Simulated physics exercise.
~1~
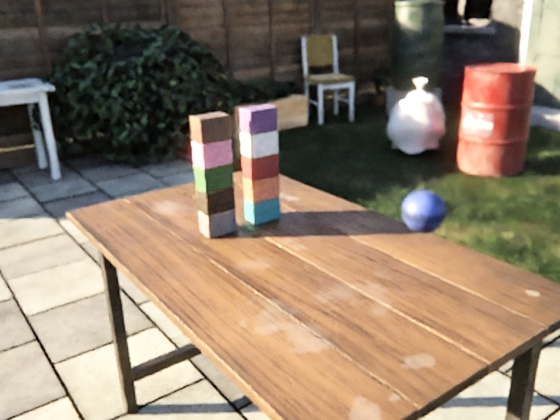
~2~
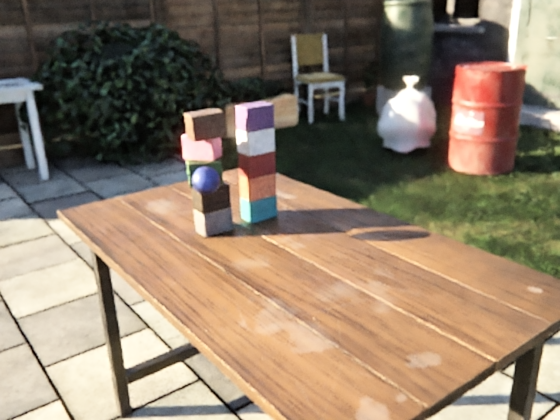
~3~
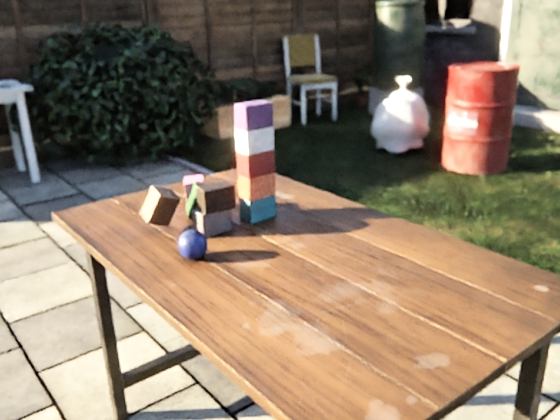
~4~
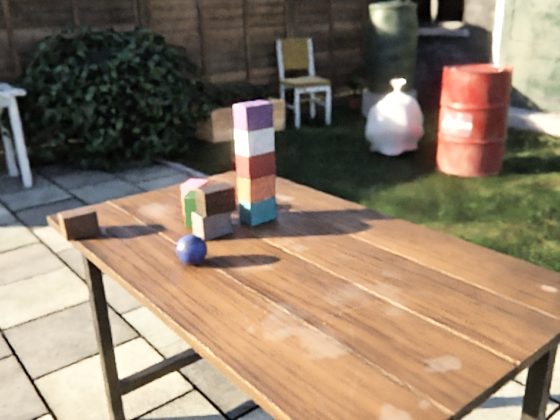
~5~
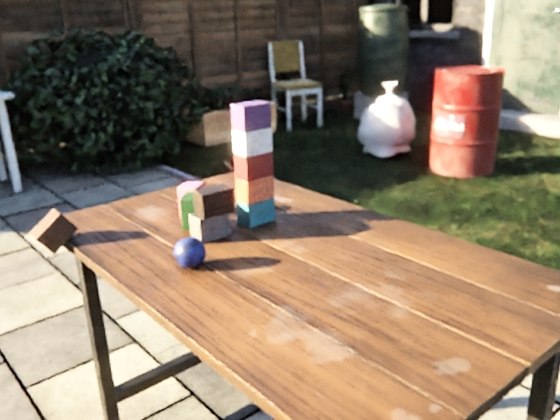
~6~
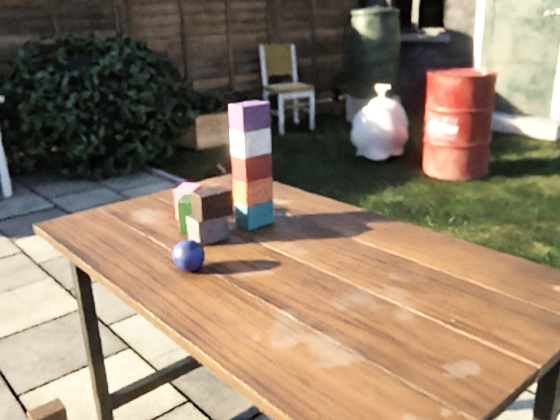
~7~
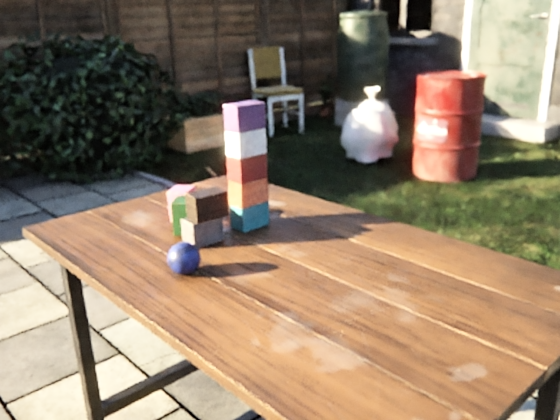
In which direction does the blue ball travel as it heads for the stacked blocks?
The blue ball travels to the left, from the right side of the view into the left-hand stack.
